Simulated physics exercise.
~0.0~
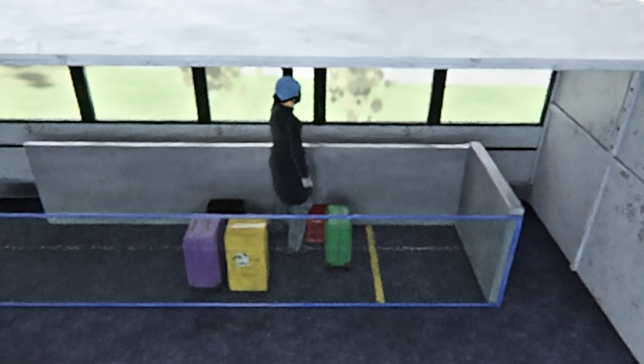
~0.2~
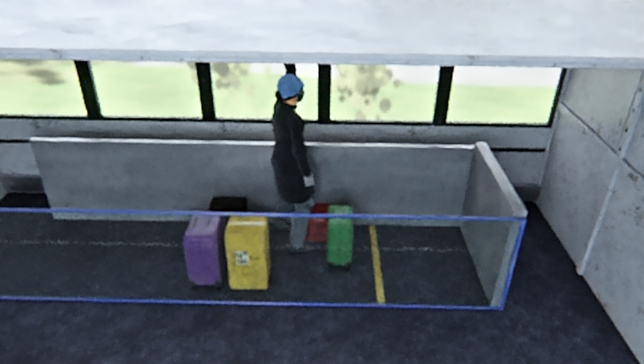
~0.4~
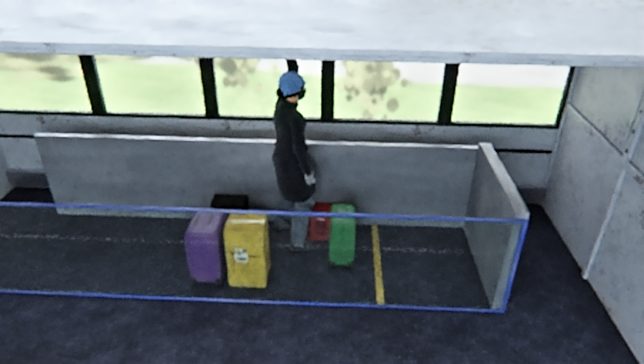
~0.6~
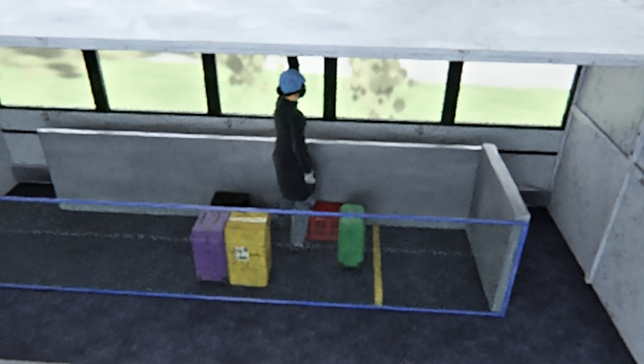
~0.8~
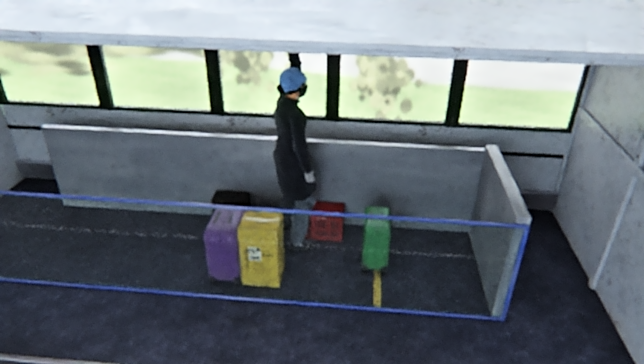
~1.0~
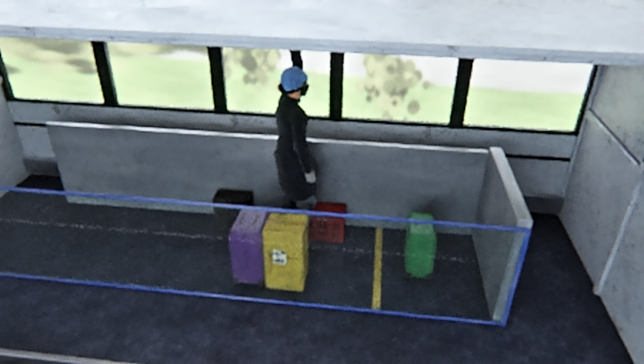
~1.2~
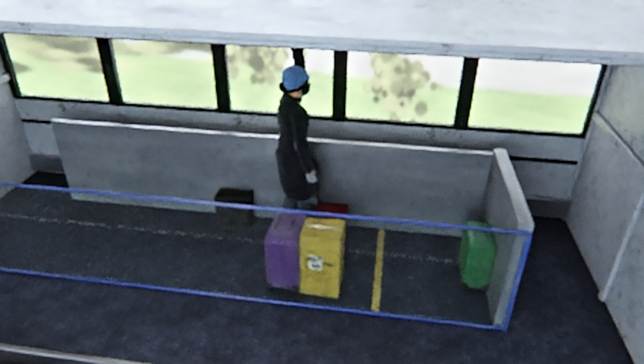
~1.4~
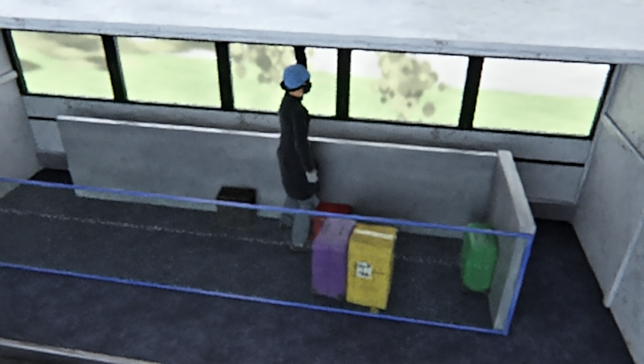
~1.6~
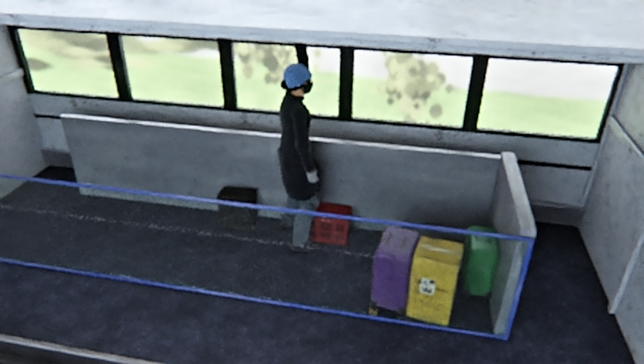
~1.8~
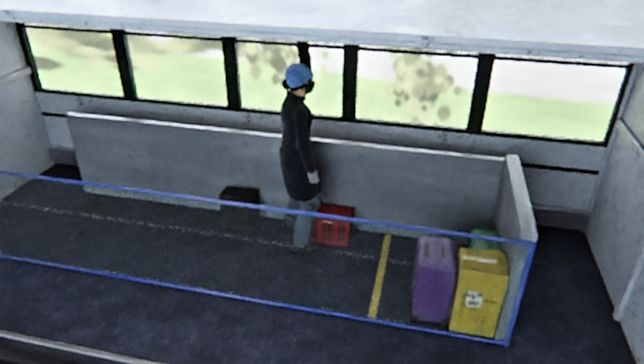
In a shuttle bay, green, purple and yellow cases slide right past a yellow line.
